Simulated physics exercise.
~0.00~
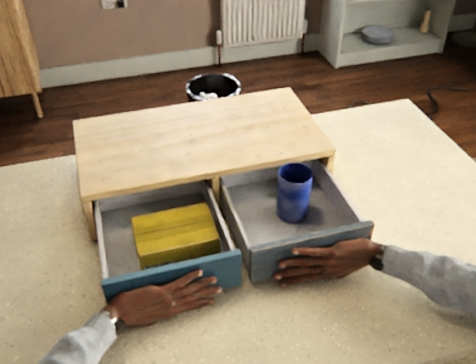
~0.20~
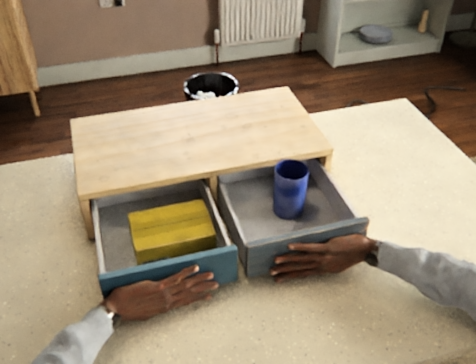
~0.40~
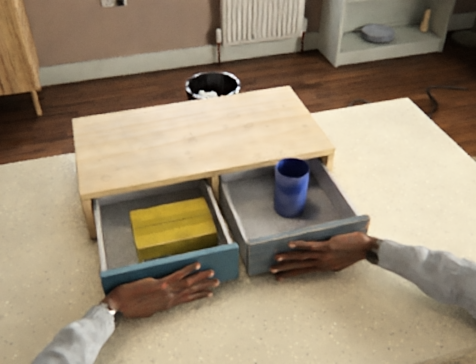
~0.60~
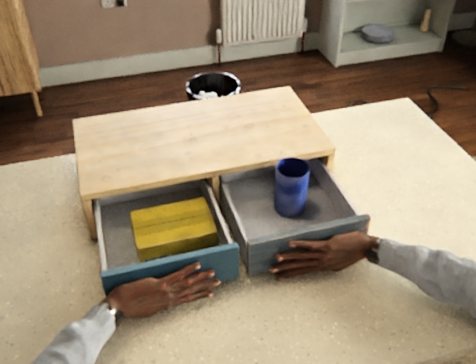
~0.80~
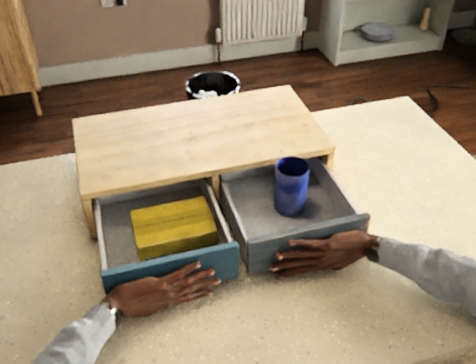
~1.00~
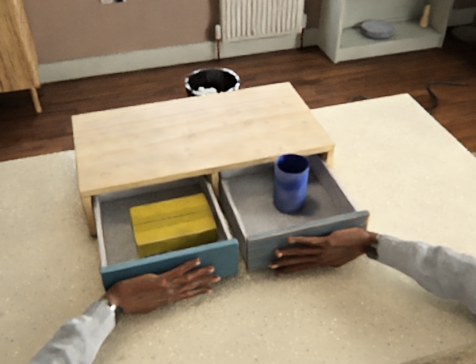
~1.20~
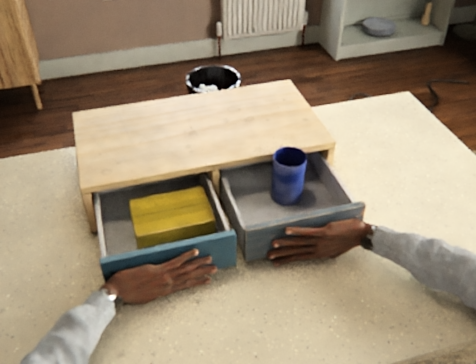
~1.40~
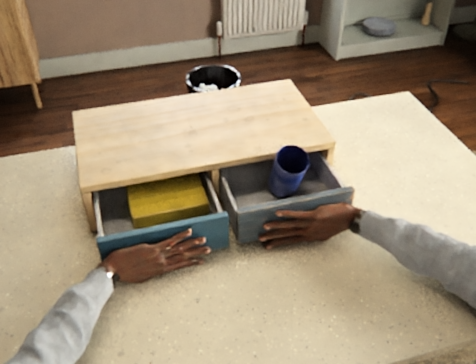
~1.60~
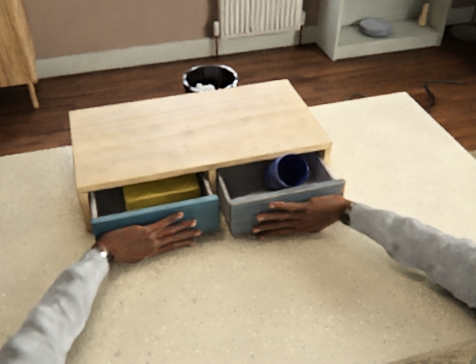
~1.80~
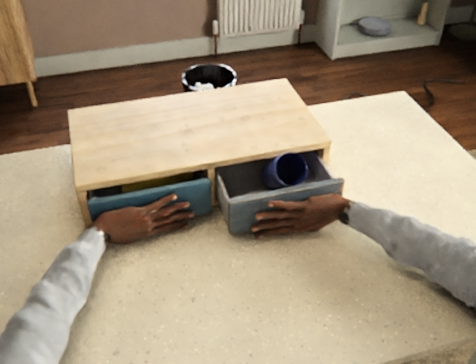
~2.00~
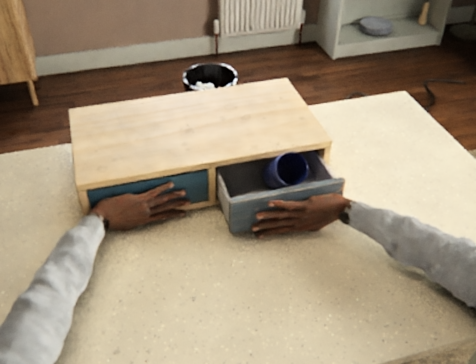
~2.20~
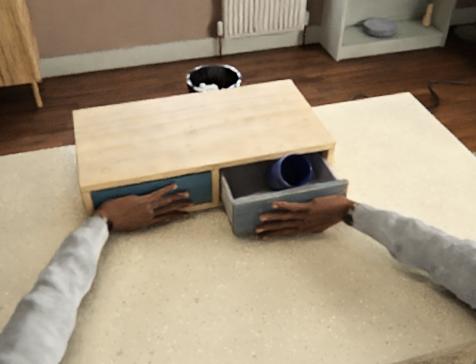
Two open drawers, a teal one on the left holding a yellow box and a grey one on the right holding an upright blue beaker, jut from a low pale wooden chest on a cream surface, seen from above and in front. A hand rests on each drawer front, barely moving at first. Then both hands push the drawers inward, and the beaker tips into a lean. The right drawer stops, still ajar, while the left keeps sliding and hides the box. Finally the left drawer is shut, and the right stays jammed partly open with the beaker leaning inside.
